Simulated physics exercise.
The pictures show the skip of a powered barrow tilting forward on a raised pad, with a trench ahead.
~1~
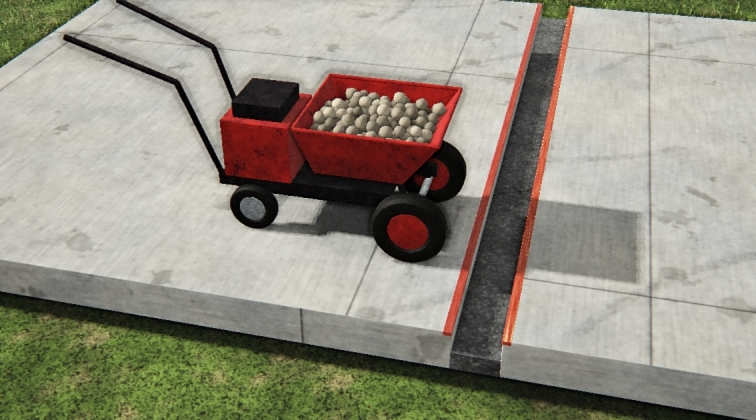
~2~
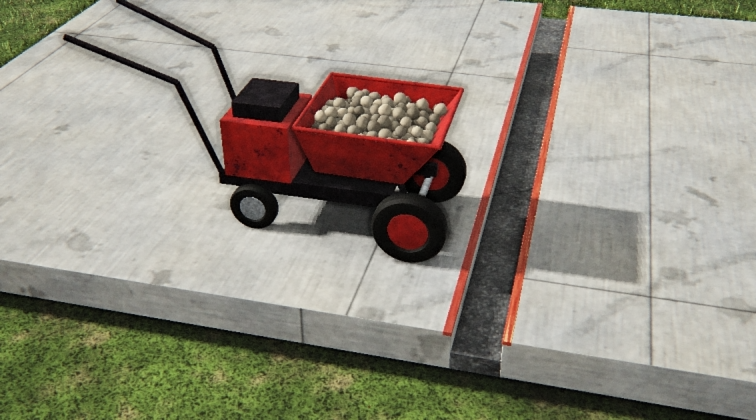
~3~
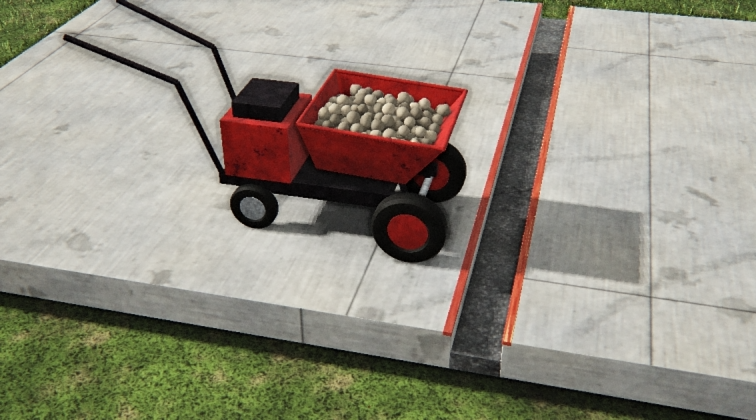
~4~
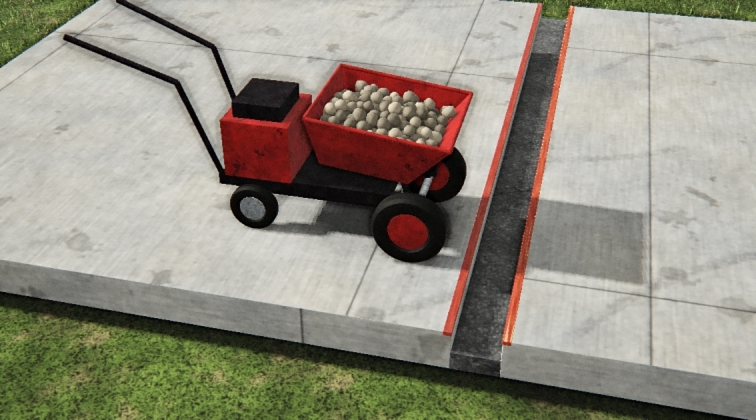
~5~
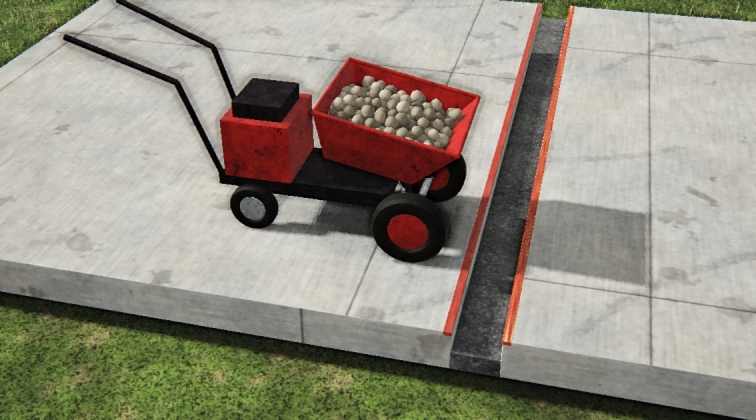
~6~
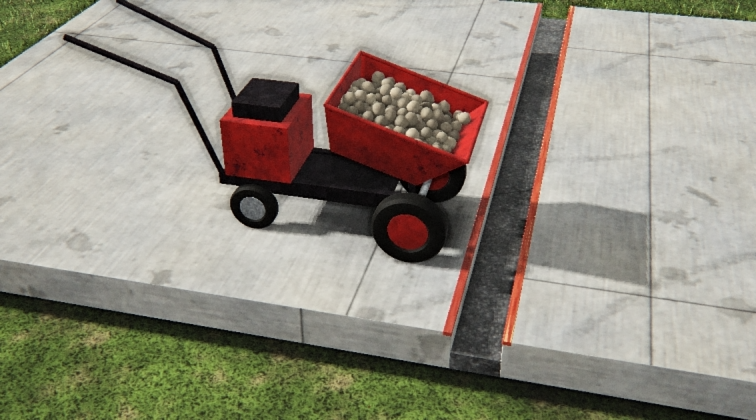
A red skip full of pale, rounded pebbles sat level on a small barrow beside a narrow, orange-edged trench, then slowly tilted forward to the right while the barrow's wheels stayed still.
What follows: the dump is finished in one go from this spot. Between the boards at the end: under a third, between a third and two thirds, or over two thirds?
In the trench: Under a third.
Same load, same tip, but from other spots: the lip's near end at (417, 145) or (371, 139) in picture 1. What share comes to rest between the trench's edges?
Roughly 50 per cent, and 60 per cent.
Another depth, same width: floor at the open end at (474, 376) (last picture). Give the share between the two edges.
Close to 10 per cent.
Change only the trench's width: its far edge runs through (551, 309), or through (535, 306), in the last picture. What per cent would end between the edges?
The first gives 70 %, the second 50 %.
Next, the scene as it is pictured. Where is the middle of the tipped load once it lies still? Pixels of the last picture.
Around (566, 242).
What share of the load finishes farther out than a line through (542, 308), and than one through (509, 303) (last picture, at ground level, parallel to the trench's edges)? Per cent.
In turn 50 and 70 in a hundred.
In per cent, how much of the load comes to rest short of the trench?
Near 0 %.
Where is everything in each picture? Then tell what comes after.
Lip of the skip near (438, 147), level; top of the load near (375, 120), river pebbles; first edge of the trench near (458, 294); far edge near (515, 303), the trench under half as wide as the skip, and about half as deep as wide, in the first picture.
Lip of the skip near (439, 148), level; top of the load near (376, 110), in the second picture.
Lip of the skip near (443, 149), tipped barely; top of the load near (369, 118), in the third picture.
Lip of the skip near (450, 152), tipped a little; top of the load near (362, 116), in the fourth picture.
Lip of the skip near (458, 156), tipped a little; top of the load near (369, 112), in the fifth picture.
Lip of the skip near (467, 162), tipped clearly; top of the load near (378, 109); first edge of the trench near (458, 294); far edge near (515, 303), in the sixth picture.
Shortly afterwards, skip tipped steeply; the whole lot in the skip.
Next, skip tipped right over; near two thirds in the skip; only a few in or heaped over the trench; near a third beyond it; only a few falling.
Some moments later, skip tipped right over; near a quarter in the skip; a little in or heaped over the trench; the bulk beyond it.
In the end, skip tipped right over; near a quarter in the skip; a little in or heaped over the trench; the bulk beyond it.
